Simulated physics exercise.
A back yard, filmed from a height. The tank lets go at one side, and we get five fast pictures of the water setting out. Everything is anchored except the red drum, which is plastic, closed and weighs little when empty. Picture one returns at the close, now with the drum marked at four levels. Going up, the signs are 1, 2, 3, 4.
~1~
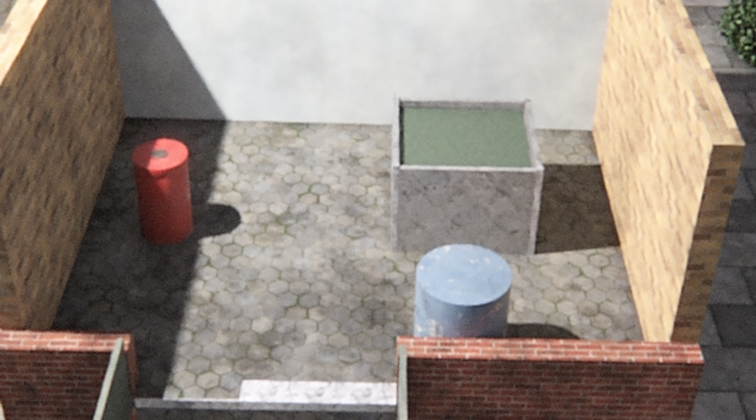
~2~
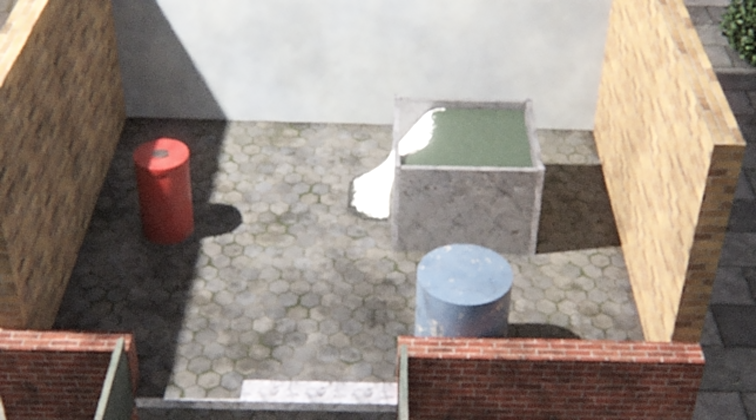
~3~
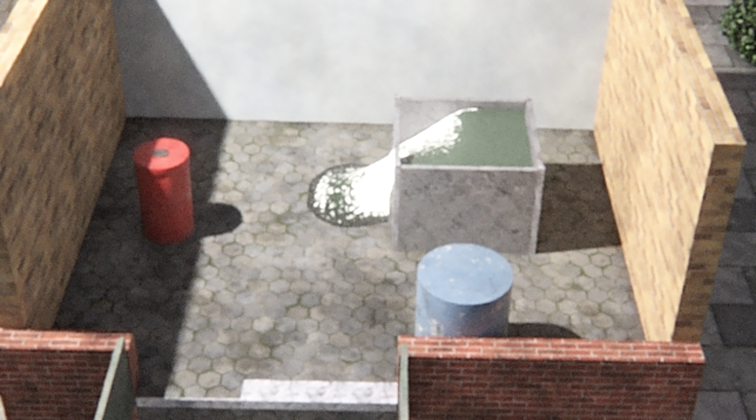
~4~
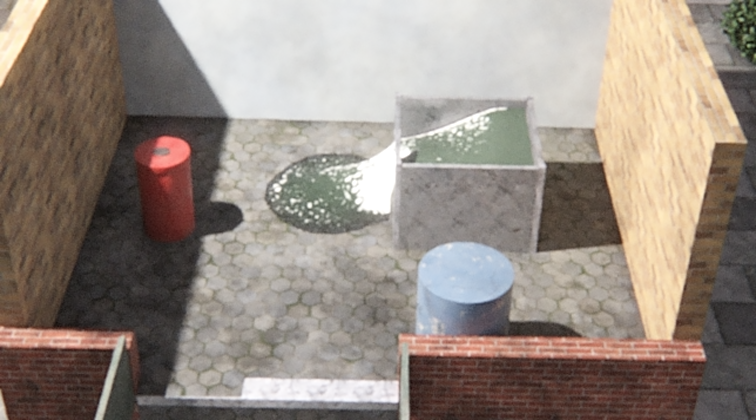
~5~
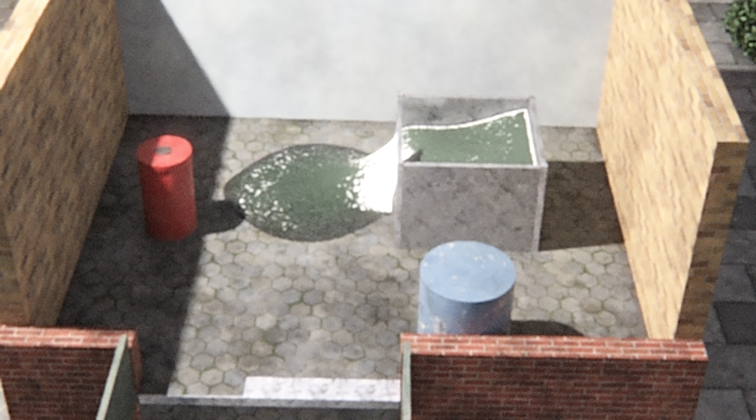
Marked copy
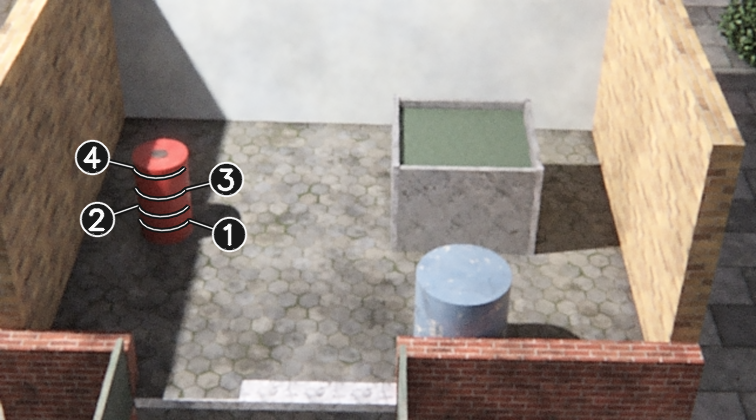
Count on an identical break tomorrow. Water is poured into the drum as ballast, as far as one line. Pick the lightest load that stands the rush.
Choose 2.
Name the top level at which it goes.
The answer is 1.
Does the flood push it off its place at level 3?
No.
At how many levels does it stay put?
Three.
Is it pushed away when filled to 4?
No, not at all.
On the marked copy, 1 at (161, 230); 2 at (160, 216); 3 at (158, 199); 4 at (155, 178); from the bottom up 1, 2, 3, 4.
With 1, it is pushed about its own width away.
With 2, it does not move.
With 3, it does not move.
With 4, it does not move.
